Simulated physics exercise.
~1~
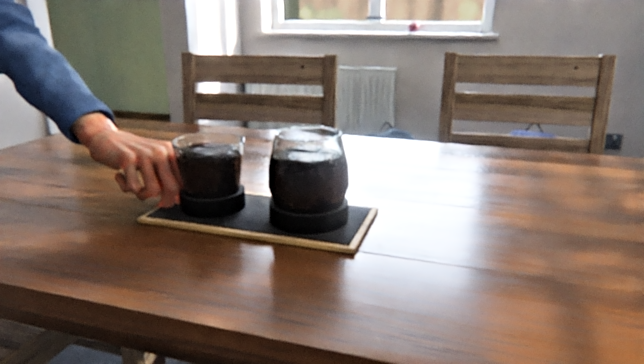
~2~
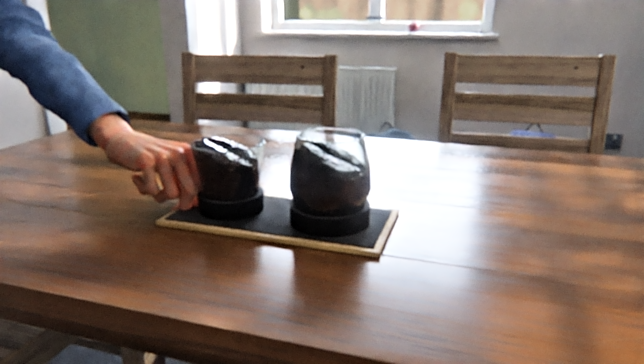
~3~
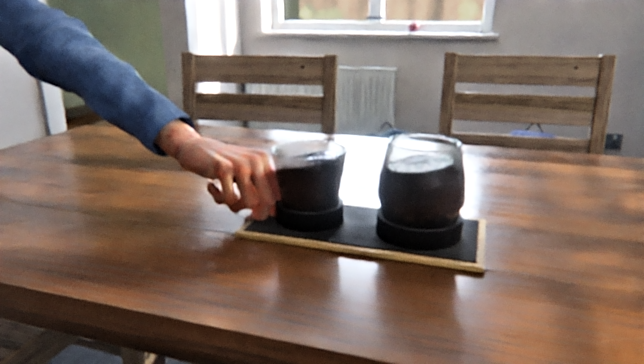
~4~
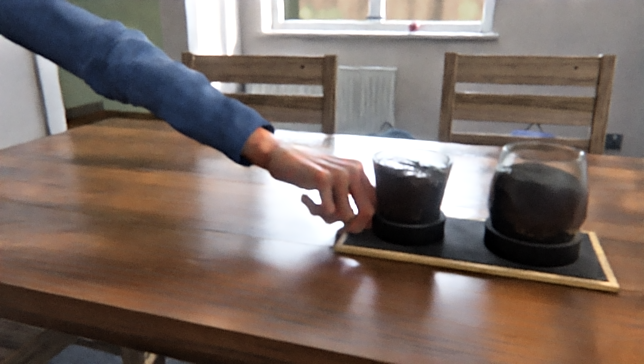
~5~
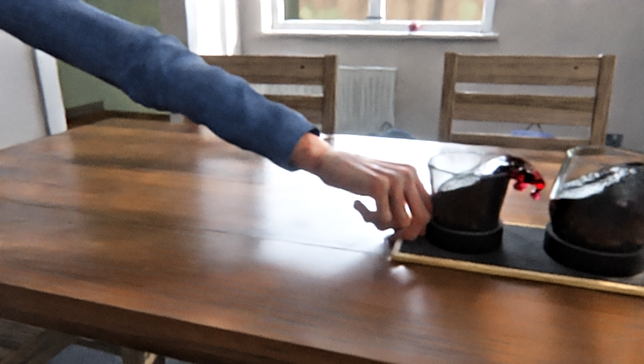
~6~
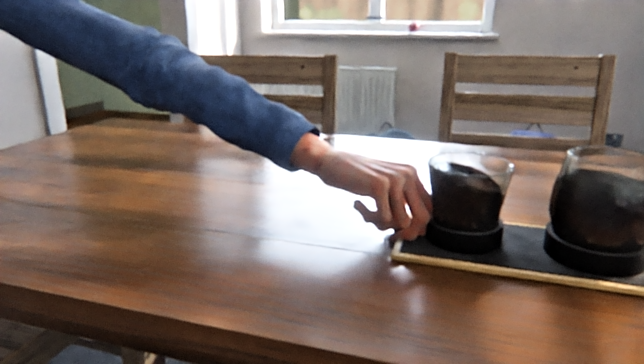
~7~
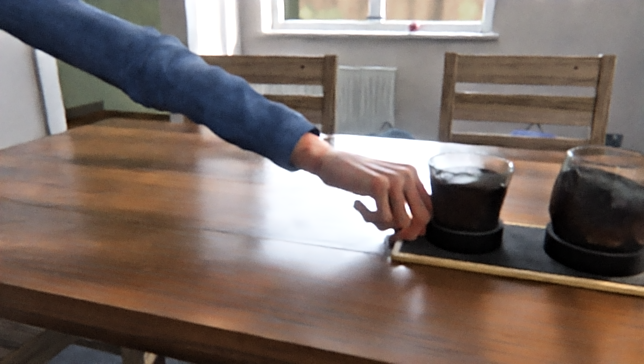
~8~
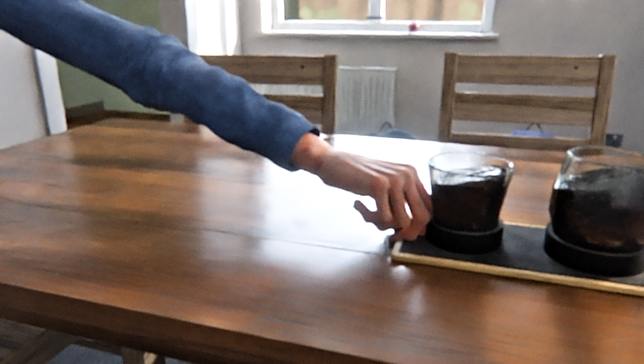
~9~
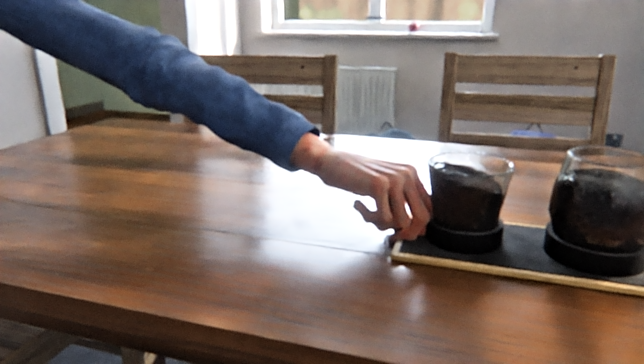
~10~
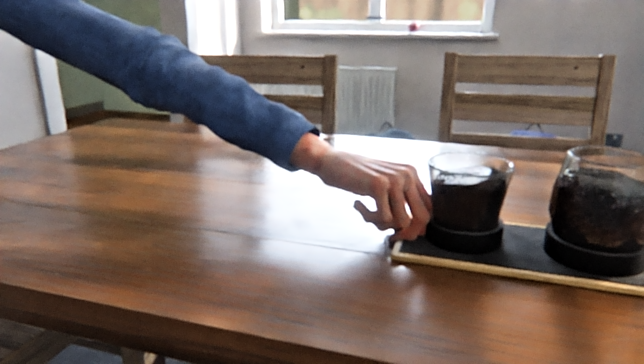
In a room with grey walls, a still view looks across a polished brown wooden table toward two slatted chairs, a radiator and a window. A drinking glass and a larger round-bellied glass, both holding dark wine, stand in black holders on a black tray with a pale edge. A hand in a blue sleeve pushes the tray to the right, and the wine tilts in both glasses. As the tray stops near the right edge, red wine splashes over the drinking glass's right rim. The wine then settles, with the hand still beside the motionless tray.
